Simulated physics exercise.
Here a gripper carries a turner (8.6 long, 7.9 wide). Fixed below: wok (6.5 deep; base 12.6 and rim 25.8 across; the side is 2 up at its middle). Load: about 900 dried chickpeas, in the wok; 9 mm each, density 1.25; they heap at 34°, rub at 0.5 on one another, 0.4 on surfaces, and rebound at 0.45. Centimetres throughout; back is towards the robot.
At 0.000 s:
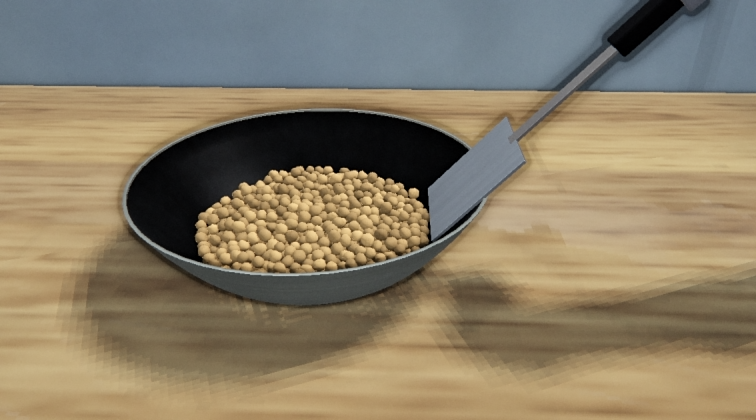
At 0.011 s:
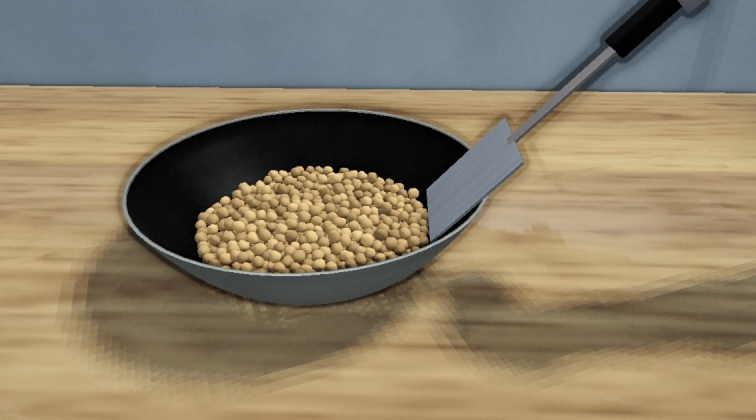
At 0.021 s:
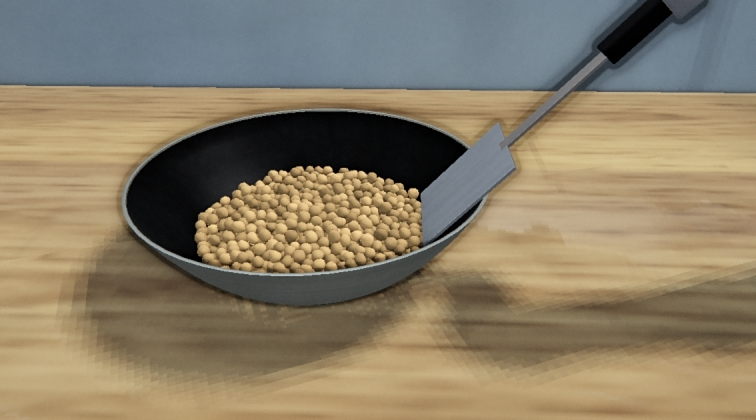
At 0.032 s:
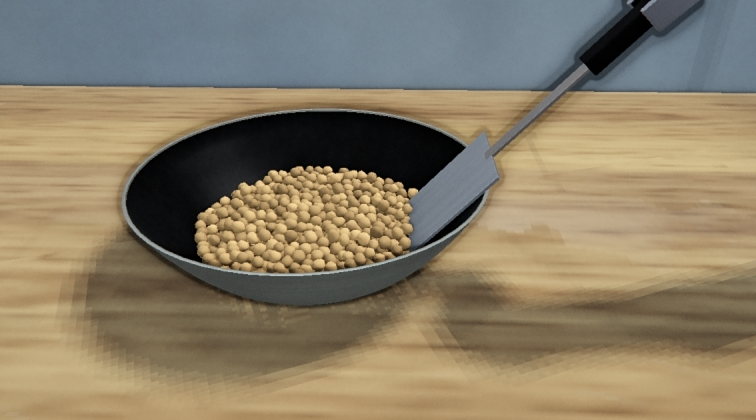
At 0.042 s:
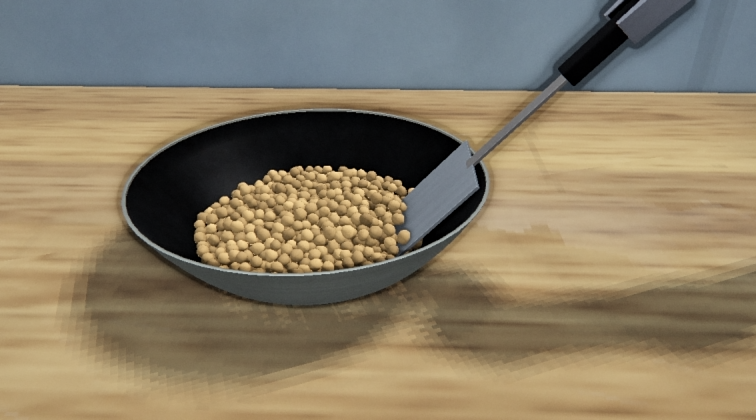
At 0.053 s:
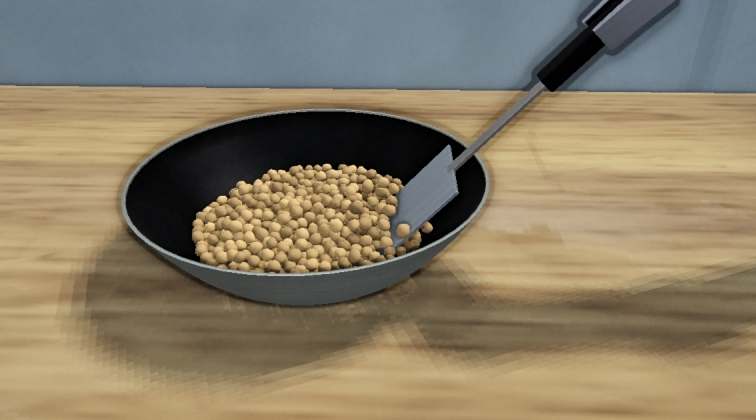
On a light wooden surface before a blue-grey wall, a dark wok holds a heap of dried chickpeas, with a metal turner resting nearly still at its right side. The gripper then moves the turner left and slightly down into the heap's right edge, nudging a few chickpeas around the blade.
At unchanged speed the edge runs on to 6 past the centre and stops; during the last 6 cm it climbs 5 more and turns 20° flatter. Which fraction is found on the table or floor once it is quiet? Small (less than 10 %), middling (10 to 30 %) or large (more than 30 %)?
Answer: Middling; 10 to 30 % of the dried chickpeas finish on the table or floor.
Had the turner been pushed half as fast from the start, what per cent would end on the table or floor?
Then about 0 per cent.
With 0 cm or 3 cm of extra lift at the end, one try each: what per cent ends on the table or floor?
Some 0 and 10 per cent.
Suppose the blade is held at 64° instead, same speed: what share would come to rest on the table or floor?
Then about 15 per cent.
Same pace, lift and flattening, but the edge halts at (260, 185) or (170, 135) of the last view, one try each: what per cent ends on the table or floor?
Some 15 and 35 per cent.
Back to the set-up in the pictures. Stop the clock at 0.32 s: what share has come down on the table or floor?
About 5 per cent.
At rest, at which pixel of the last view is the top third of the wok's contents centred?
Around (225, 203).
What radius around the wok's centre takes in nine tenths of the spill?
About 75 cm.
After 0.08 s, sloping 48°, highest piece 9 above the table; 900 in the wok.
After 0.11 s, sloping 42°, highest piece 12 above the table; 899 in the wok, 1 on the blade or in flight.
After 0.32 s, sloping 28°, highest piece 18 above the table; 732 in the wok, 34 on the table or floor, 134 on the blade or in flight.
After 1.37 s, sloping 28°, highest piece 6 above the table; 732 in the wok, 168 on the table or floor.
In the end, 732 in the wok, 168 on the table or floor. That is 19 % on the table or floor.
